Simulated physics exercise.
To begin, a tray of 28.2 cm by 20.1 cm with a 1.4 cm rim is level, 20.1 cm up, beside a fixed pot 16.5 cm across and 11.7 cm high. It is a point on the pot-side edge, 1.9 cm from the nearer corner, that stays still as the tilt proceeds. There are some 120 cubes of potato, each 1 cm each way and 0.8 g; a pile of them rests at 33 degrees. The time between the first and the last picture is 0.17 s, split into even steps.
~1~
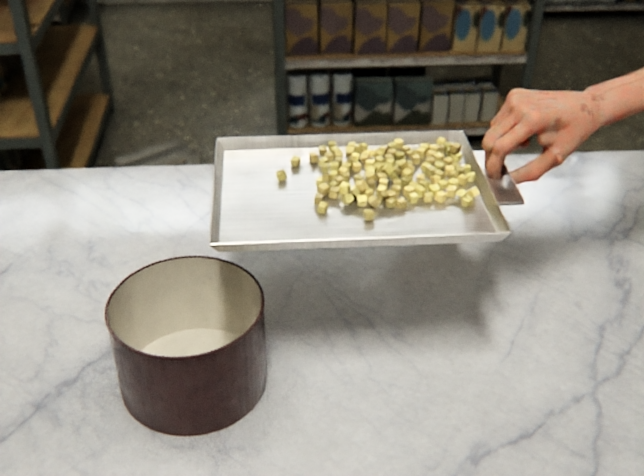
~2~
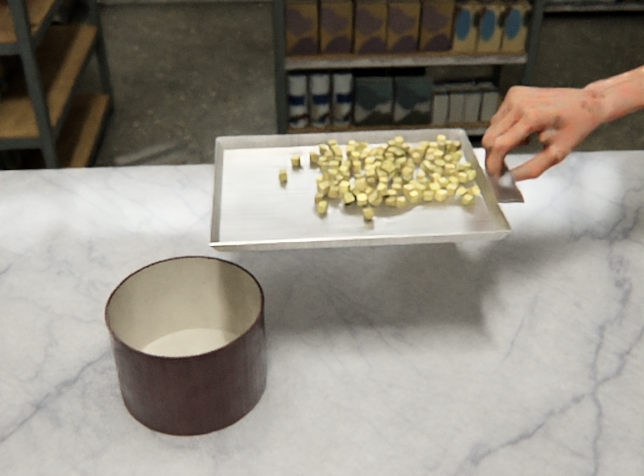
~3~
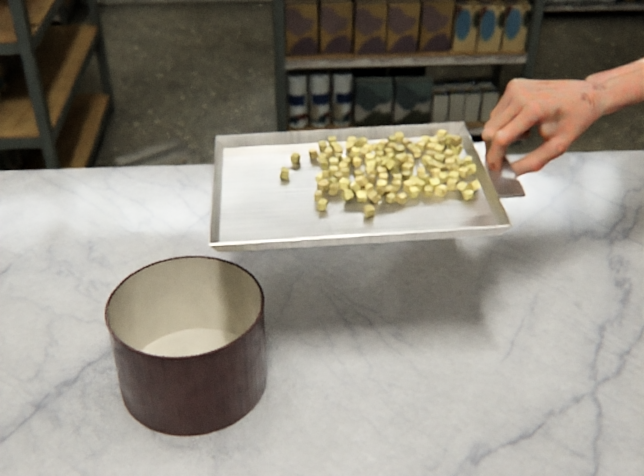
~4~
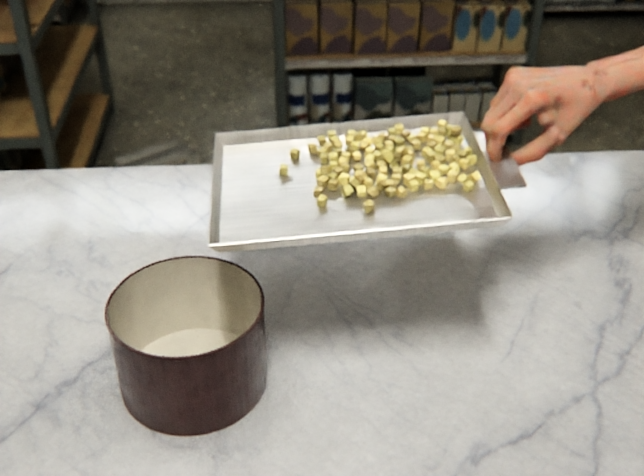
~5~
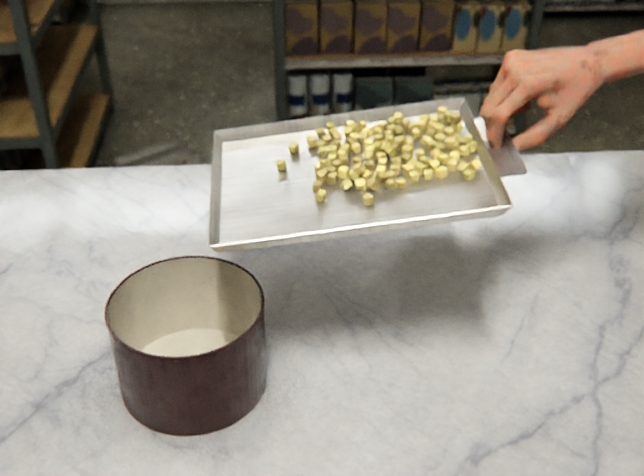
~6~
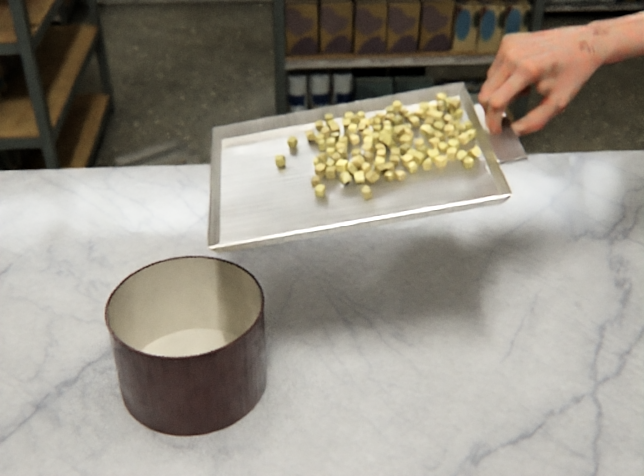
A hand held a shallow metal tray of small, pale yellow potato cubes above a marble counter, then raised its right side so it sloped gently down toward the left, where a dark round pot stood.
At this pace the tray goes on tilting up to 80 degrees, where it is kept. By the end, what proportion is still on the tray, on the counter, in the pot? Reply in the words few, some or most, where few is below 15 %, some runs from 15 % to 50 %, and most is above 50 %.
Shares - left on the tray: Few; counter: Some; pot: Most.
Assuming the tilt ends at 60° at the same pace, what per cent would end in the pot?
In that case some 65 per cent.
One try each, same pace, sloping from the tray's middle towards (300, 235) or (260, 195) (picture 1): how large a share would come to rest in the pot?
About 35 per cent on the first try and 20 per cent on the second.
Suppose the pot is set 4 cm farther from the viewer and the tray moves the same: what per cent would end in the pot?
Then close to 30 per cent.
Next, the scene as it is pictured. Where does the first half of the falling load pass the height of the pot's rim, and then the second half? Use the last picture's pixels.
Roughly (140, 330) to start, and after that (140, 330).
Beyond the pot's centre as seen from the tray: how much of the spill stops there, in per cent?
Around 100 per cent, give or take.
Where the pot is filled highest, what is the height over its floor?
Close to 2.0 cm up.
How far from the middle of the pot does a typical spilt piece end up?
Roughly 30 cm from the centre.
Then, 0.35 s after the last picture, tilt 45 degrees; the tray holds 100 %, the pot 0 %.
Then, 0.58 s after the last picture, tilt 67 degrees; the tray holds 80 %, the pot 0 %.
Then, 0.92 s after the last picture, tilt 80 degrees; the tray holds 0 %, the pot 65 %.
In the end, tray 0 %, counter 35 %, pot 65 %.
